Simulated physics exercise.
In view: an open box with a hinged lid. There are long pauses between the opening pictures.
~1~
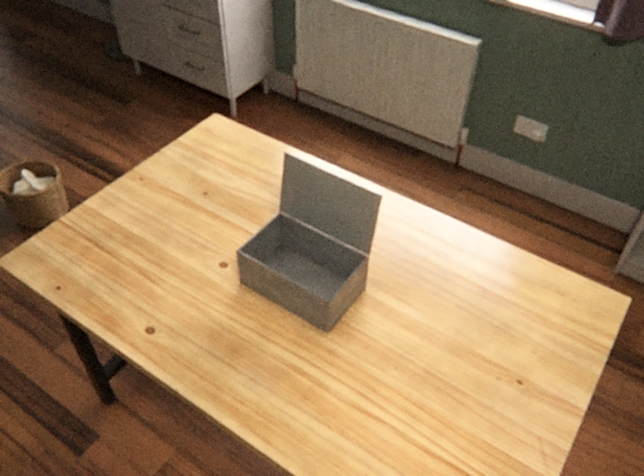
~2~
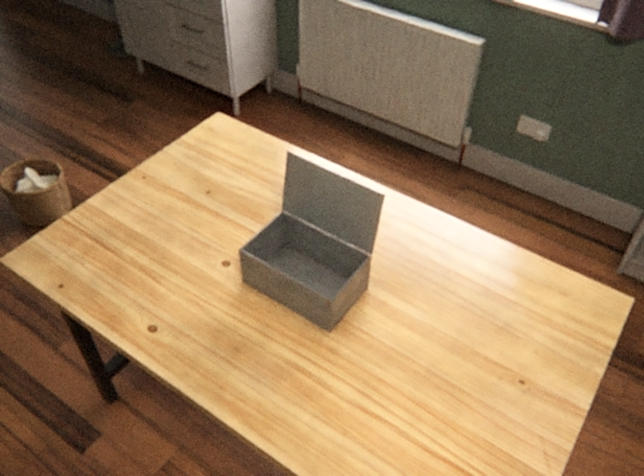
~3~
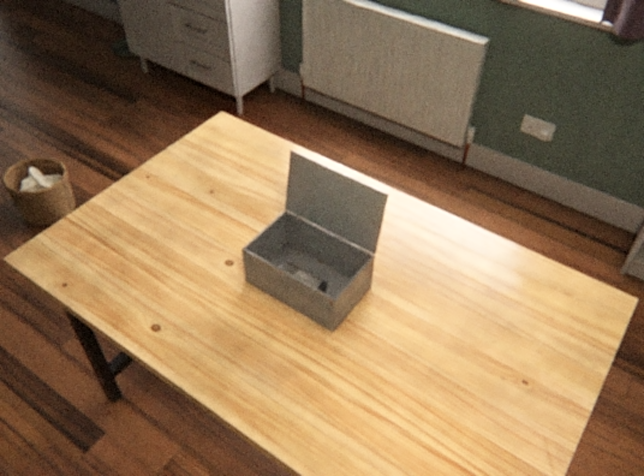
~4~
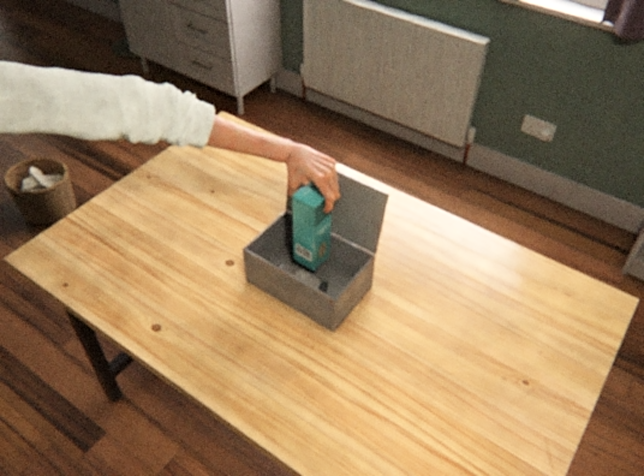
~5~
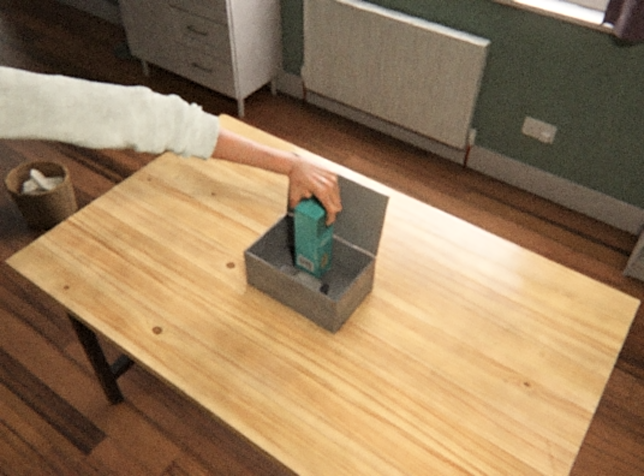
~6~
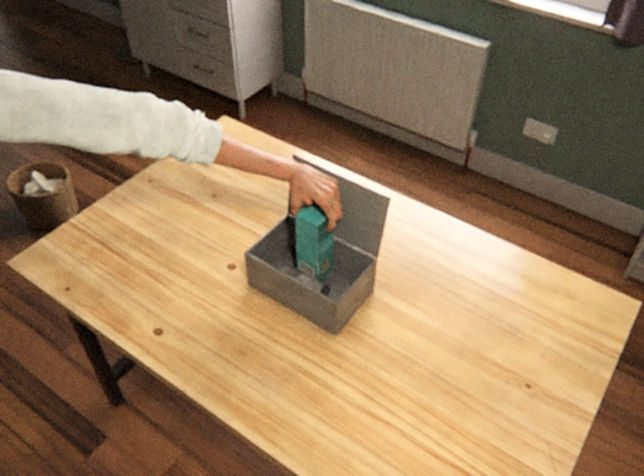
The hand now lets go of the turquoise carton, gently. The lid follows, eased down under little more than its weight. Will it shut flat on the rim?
The lid is held up.
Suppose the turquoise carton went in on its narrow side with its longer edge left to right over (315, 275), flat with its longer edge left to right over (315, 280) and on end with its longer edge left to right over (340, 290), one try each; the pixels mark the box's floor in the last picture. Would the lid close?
First, it sits on the rim; second, it sits on the rim; third, it will not close.
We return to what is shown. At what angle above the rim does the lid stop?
About 35°.
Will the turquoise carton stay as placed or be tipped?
It tips.
Then, 1.10 s later than the last frame, lid starting down.
Then, 1.90 s later than the last frame, lid 65° above the rim; turquoise carton tilted by 10° near (310, 248).
Then, 2.20 s later than the last frame, lid 48° above the rim; turquoise carton tilted by 23° near (305, 253).
Then, 3.70 s later than the last frame, lid 37° above the rim; turquoise carton tilted by 36° near (302, 257).
When it is over, lid 37° above the rim; lying over in the box, turquoise carton; grey tin as before. End places, in pixels of the last picture, turquoise carton near (302, 257).
